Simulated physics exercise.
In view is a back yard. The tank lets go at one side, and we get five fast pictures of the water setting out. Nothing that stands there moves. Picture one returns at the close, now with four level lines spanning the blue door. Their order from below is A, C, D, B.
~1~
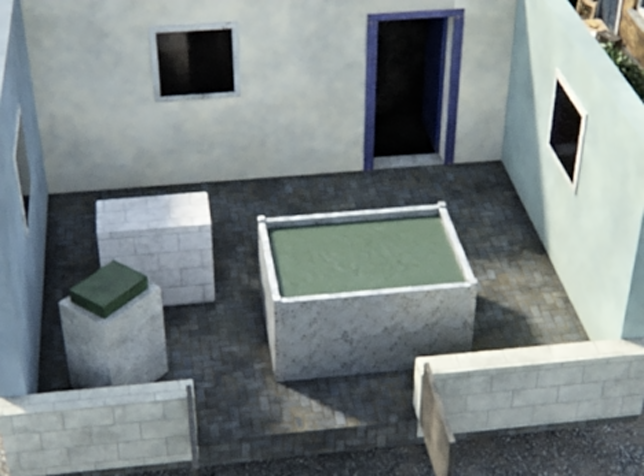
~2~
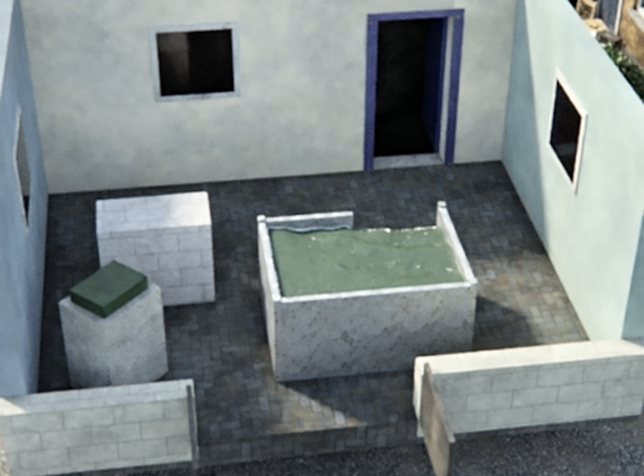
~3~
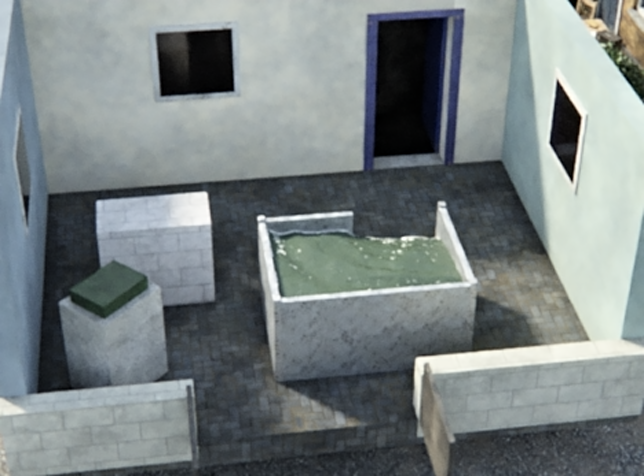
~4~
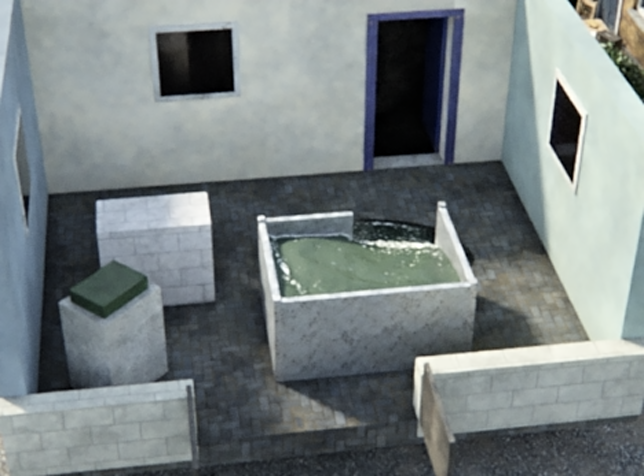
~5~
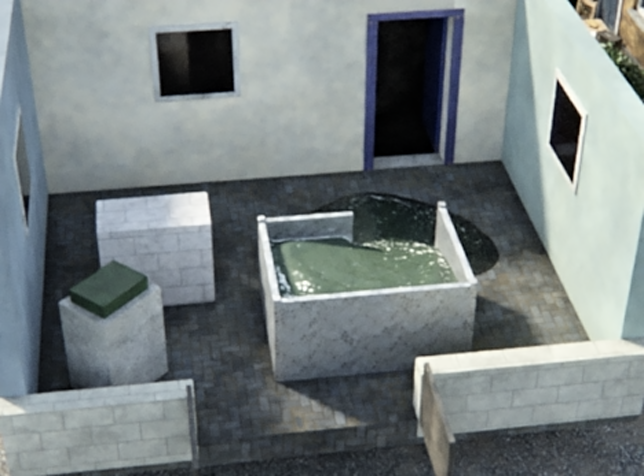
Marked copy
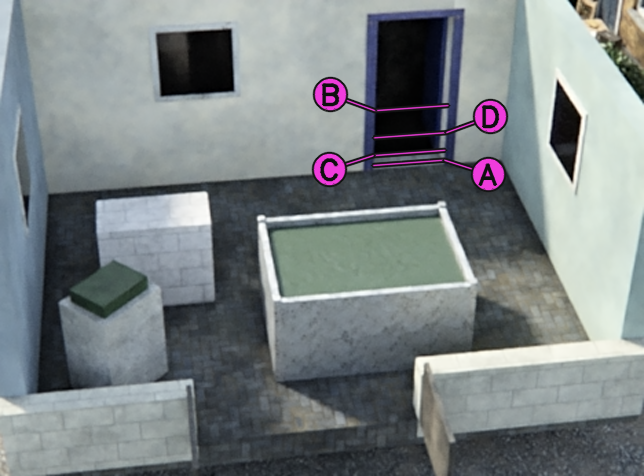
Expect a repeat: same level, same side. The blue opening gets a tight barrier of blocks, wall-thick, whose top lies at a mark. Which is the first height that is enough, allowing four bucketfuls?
D will do.
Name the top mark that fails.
C.
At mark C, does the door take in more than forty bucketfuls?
No, less.
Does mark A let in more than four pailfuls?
Yes.
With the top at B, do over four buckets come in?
No, that is safe.
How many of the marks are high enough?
Two of the four.
In magenta, A at (408, 162); B at (411, 108); C at (409, 152); D at (410, 135); from the bottom up A, C, D, B.
For mark A, dozens of bucketfuls pour in.
For mark B, nothing gets over.
For mark C, about 14 bucketfuls get in.
For mark D, nothing gets over.
